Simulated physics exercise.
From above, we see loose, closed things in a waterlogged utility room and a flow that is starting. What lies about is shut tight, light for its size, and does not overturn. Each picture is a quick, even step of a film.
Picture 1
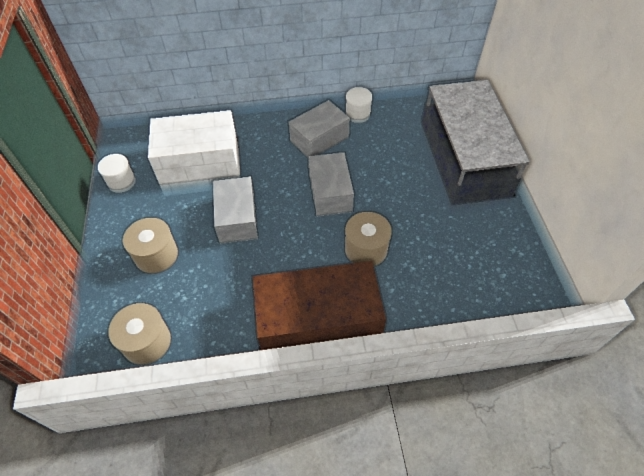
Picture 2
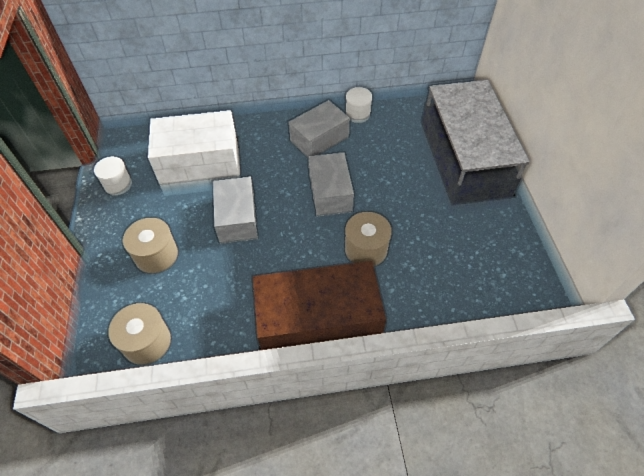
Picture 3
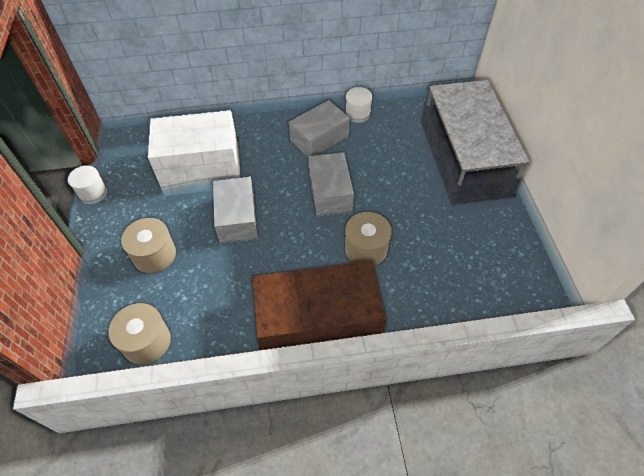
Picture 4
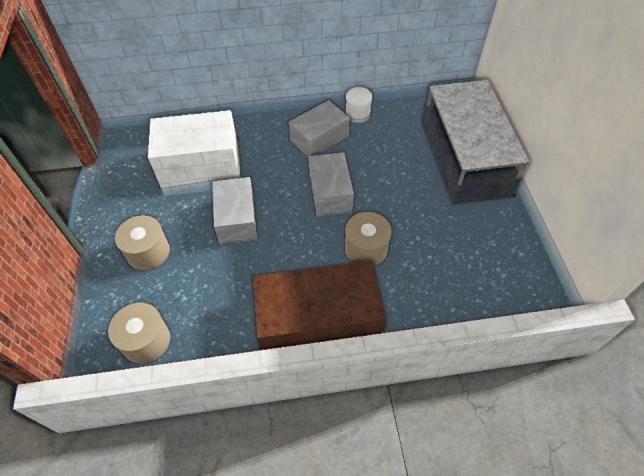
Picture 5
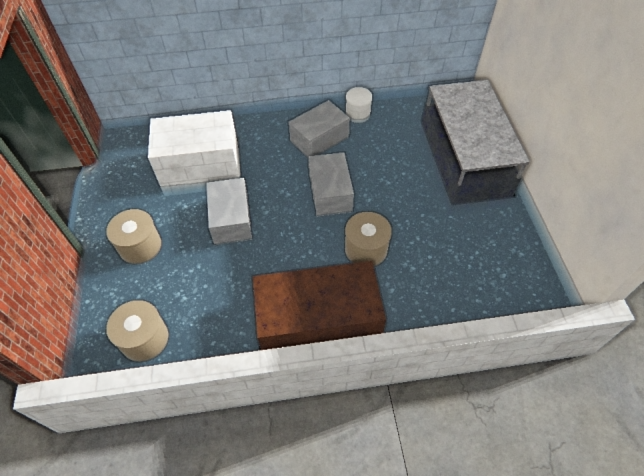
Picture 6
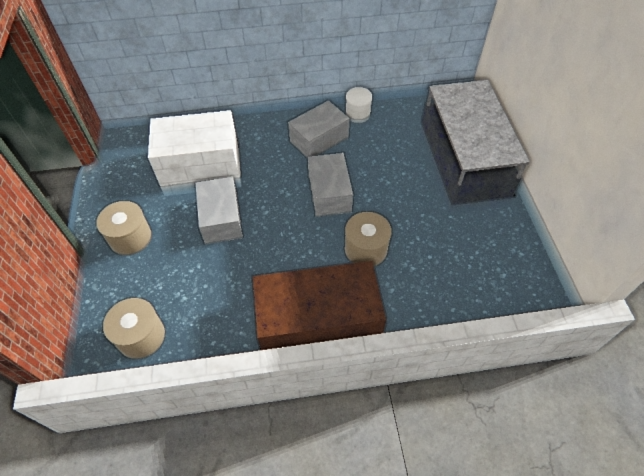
In a flooded room, the green door on the left opened and a small white drum drifted out through the doorway, then two tan drums and a pale grey box slid slightly left.
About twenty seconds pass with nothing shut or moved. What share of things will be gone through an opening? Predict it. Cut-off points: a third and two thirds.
At least two thirds.
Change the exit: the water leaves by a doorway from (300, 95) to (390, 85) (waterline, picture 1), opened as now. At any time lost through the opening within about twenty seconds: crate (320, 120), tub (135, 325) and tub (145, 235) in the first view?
The three read escape, no escape and no escape, respectively.
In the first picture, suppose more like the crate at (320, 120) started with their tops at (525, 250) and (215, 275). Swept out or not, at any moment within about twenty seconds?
Going one by one, the first is retained and the second lost.
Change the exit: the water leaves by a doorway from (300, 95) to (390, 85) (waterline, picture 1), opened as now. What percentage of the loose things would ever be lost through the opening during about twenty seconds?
Near 60 in a hundred.
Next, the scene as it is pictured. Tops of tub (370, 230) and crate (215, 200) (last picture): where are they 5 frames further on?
They end up at about pixels (330, 233) and (146, 200).
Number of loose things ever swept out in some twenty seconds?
My count comes to 8.
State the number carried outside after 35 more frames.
That comes to 6.
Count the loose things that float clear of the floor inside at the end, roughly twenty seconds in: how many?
That makes 0.
A moment on, 2 of 8 are out; 6 afloat.
Next, 3 of 8 are out; 5 afloat.
Later, 6 of 8 are out; 2 afloat.
In the end, 8 of 8 are out; 0 afloat.
